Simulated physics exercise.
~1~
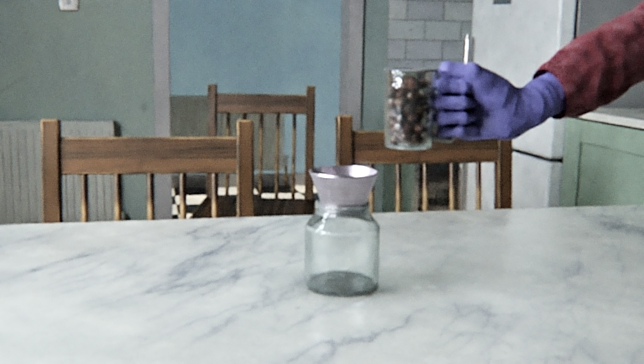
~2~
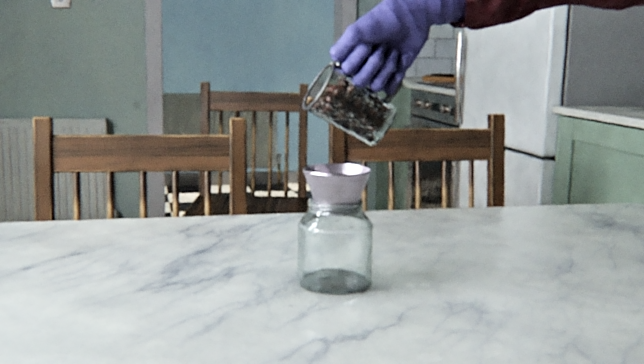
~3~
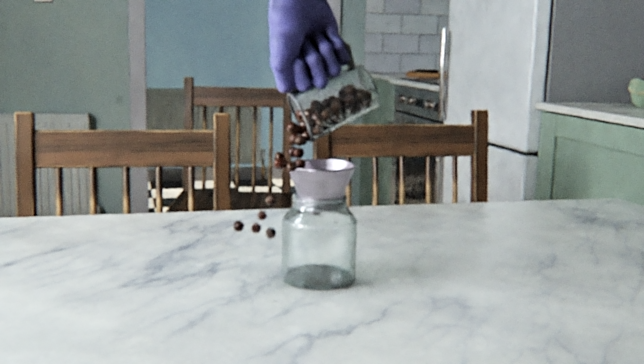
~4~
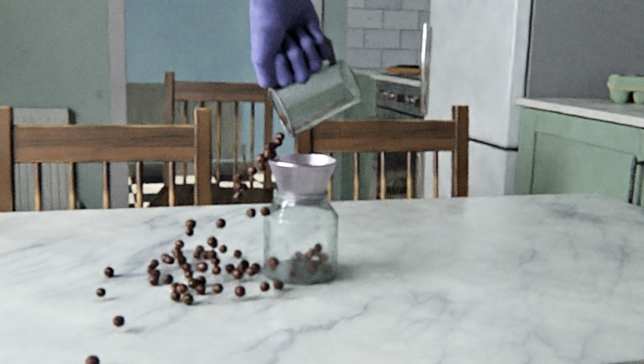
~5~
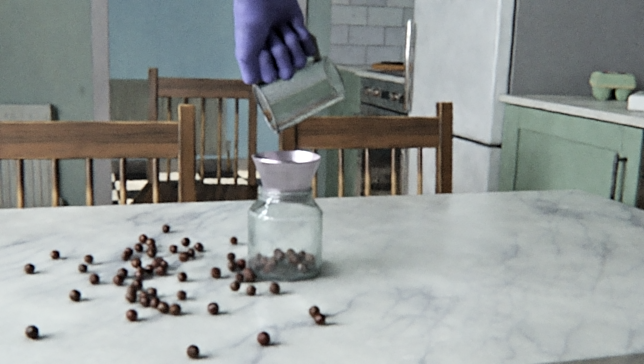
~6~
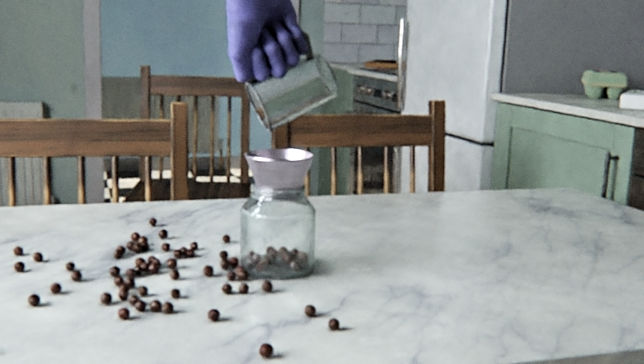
At a marble kitchen table, a purple-gloved hand tips brown balls from a glass mug toward a funnelled jar, spilling most.
